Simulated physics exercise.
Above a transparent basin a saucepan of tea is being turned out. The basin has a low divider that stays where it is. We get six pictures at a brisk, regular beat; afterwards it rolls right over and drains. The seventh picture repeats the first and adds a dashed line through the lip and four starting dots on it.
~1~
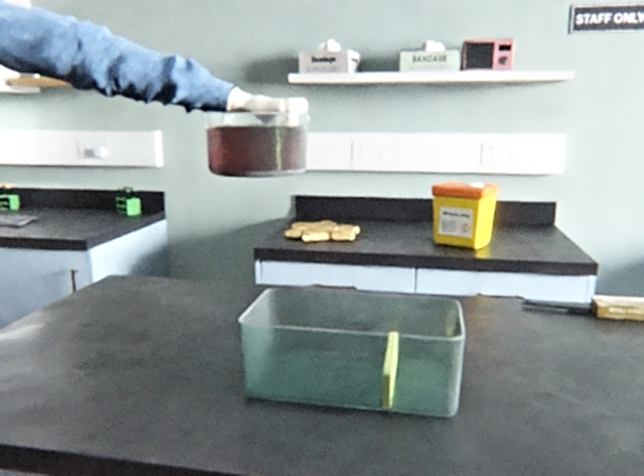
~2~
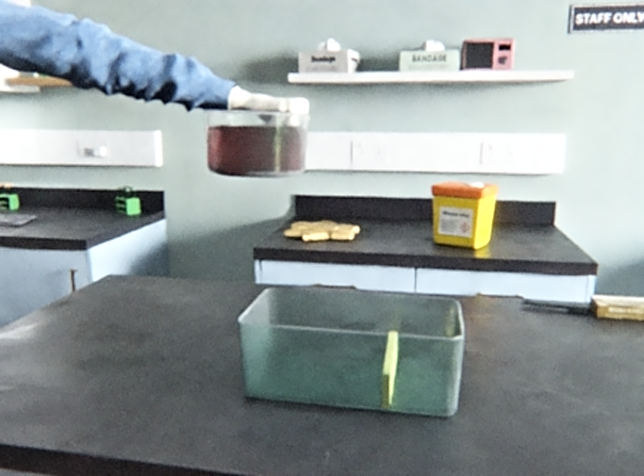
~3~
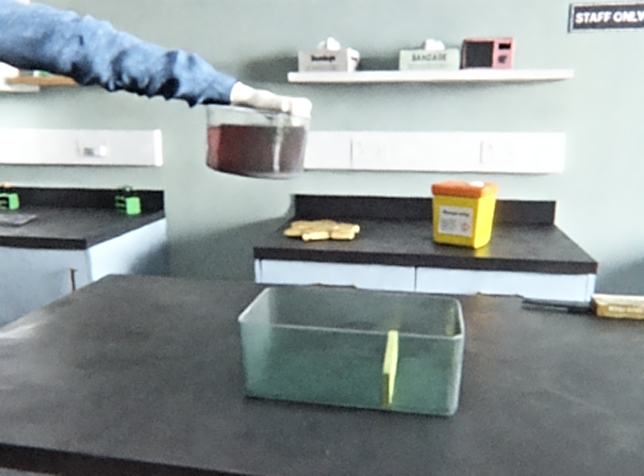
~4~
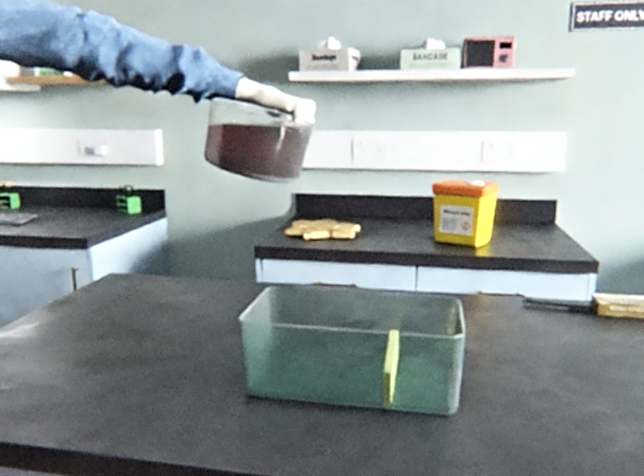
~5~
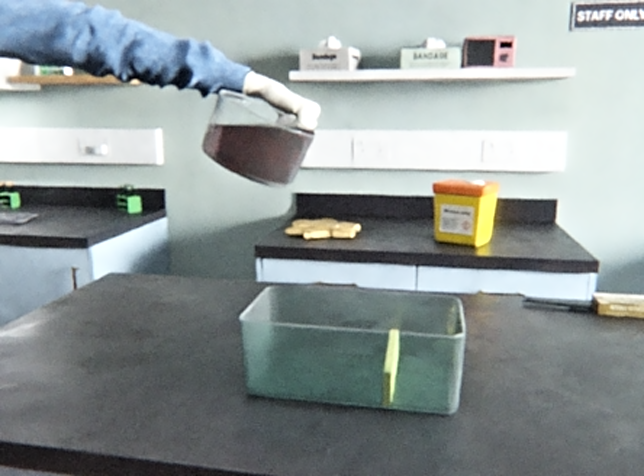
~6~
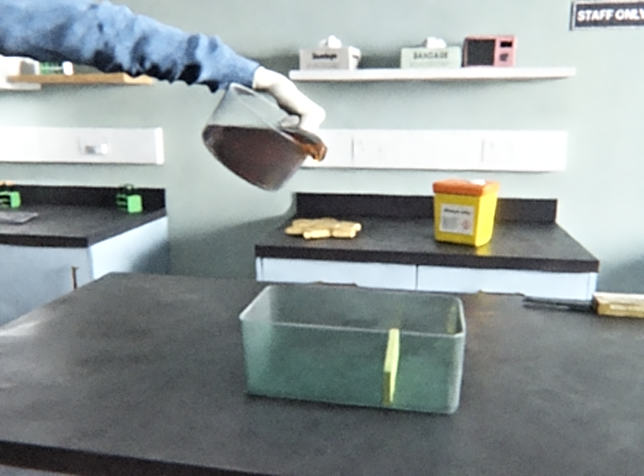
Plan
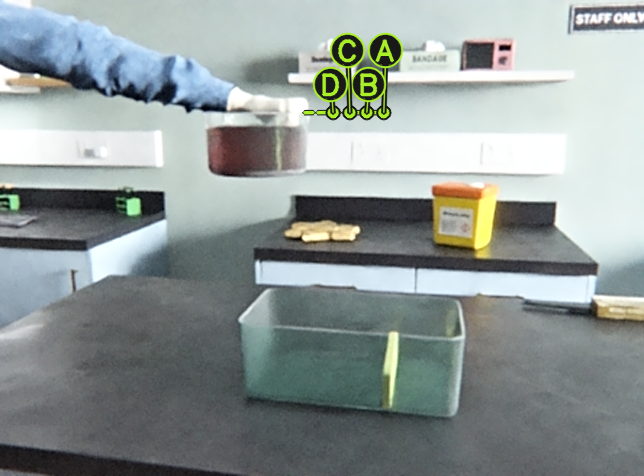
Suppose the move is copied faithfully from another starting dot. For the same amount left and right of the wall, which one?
Take D.
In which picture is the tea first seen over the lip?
Picture 5.
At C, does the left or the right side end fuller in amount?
More ends on the right.
On the marked copy, A at (383, 112); B at (366, 112); C at (349, 112); D at (333, 112).
With A, about 26 % ends left of the wall and 67 % right of it; 7 % is lost outside.
With B, about 24 % ends left of the wall and 72 % right of it; 3 % is lost outside.
With C, about 32 % ends left of the wall and 63 % right of it; 5 % is lost outside.
With D, about 49 % ends left of the wall and 49 % right of it.
